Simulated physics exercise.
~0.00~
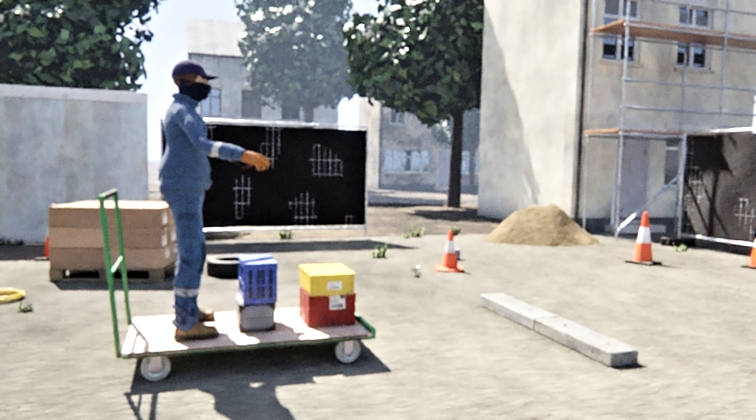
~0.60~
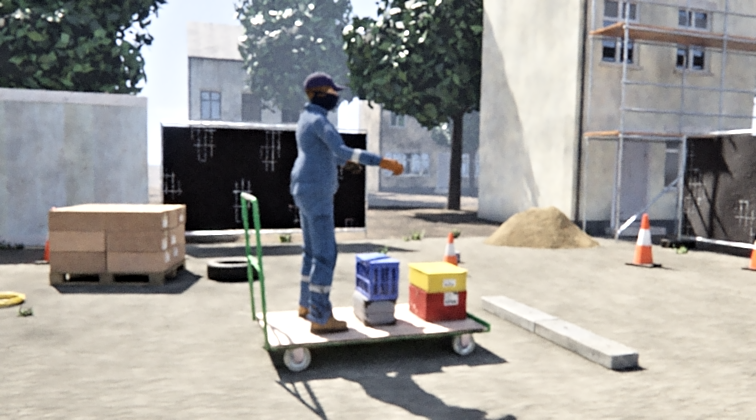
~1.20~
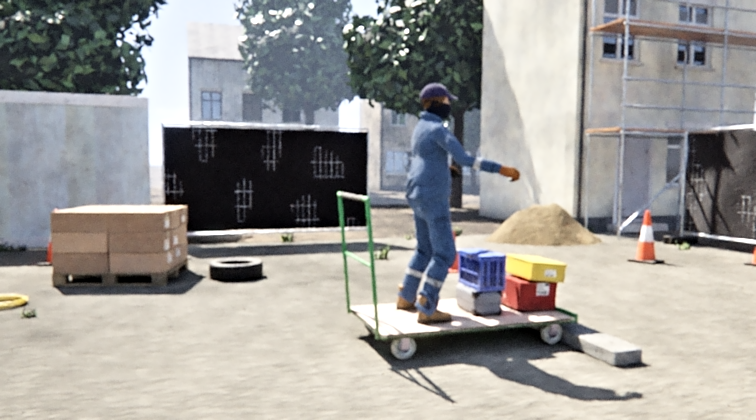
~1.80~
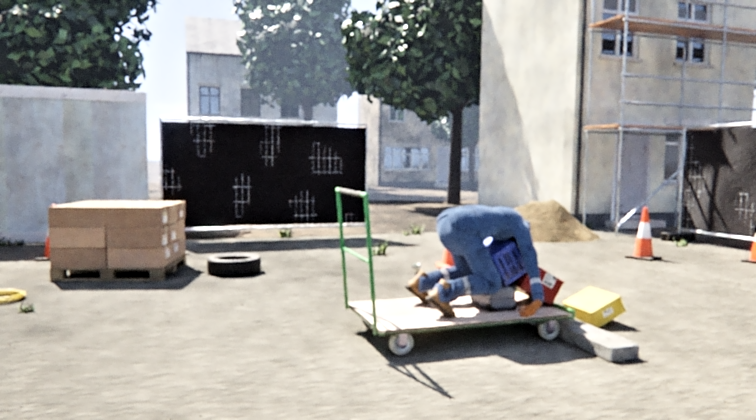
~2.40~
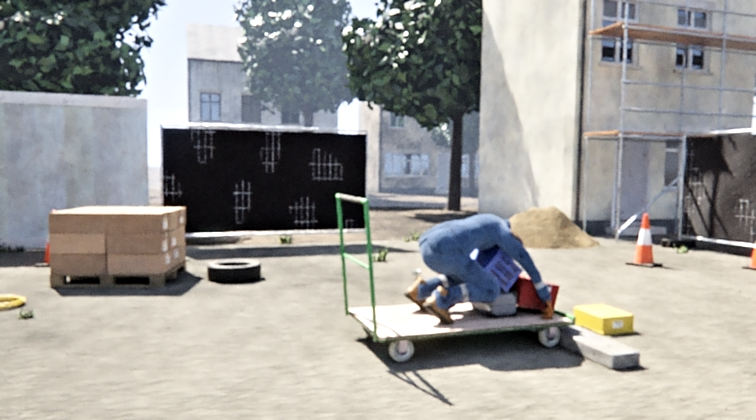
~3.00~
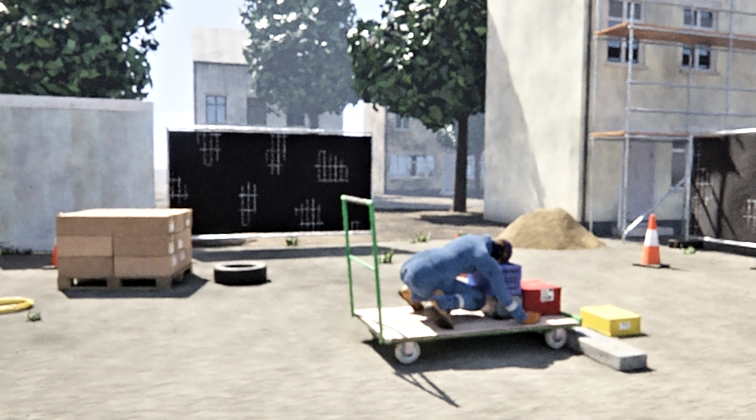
A person in blue overalls rode standing on a flat cart that rolled right and hit a kerb, then crumpled forward onto the crates and ended slumped on the deck, while the yellow box tumbled over the front and landed upside down.
